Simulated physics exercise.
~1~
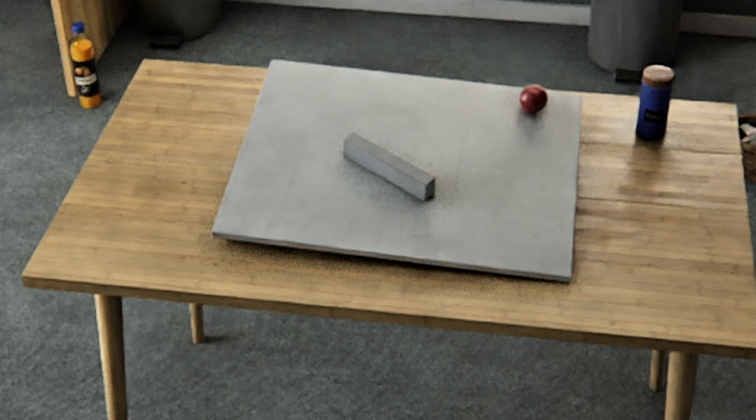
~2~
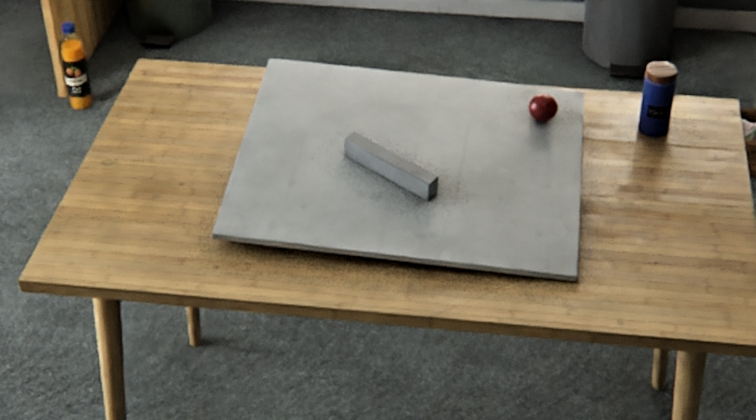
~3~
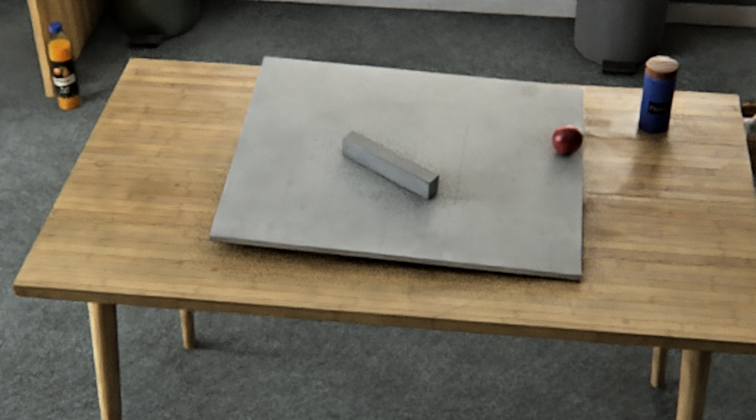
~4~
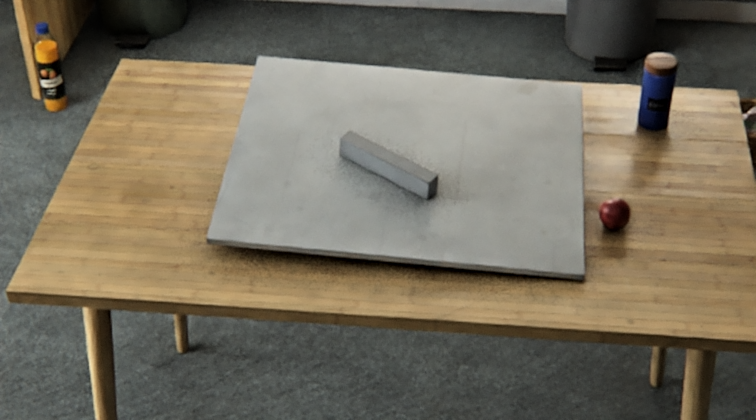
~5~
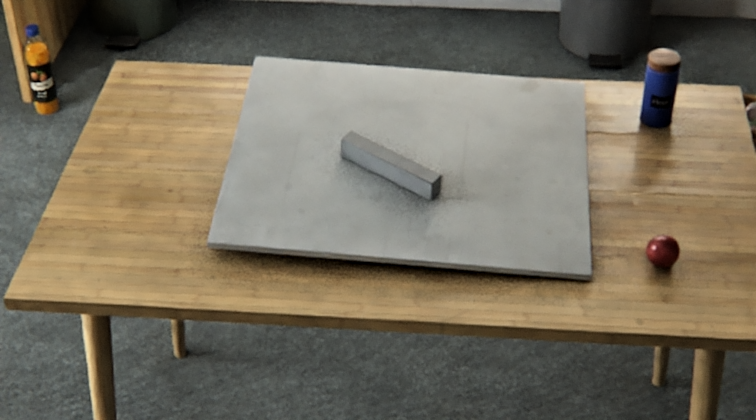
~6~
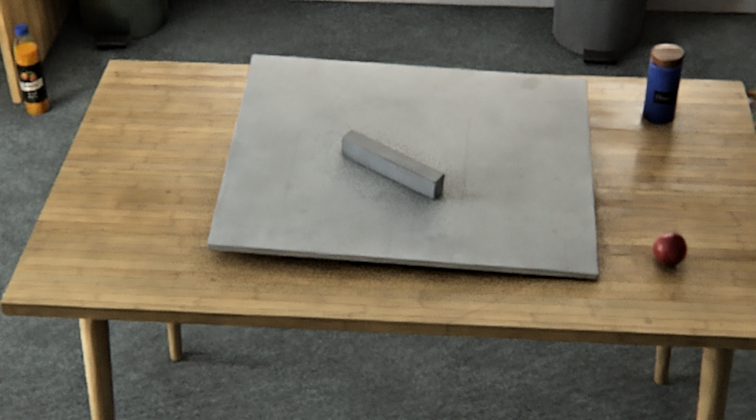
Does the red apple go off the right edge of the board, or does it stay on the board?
The red apple goes off the right edge of the board and ends up on the wooden table beside it.
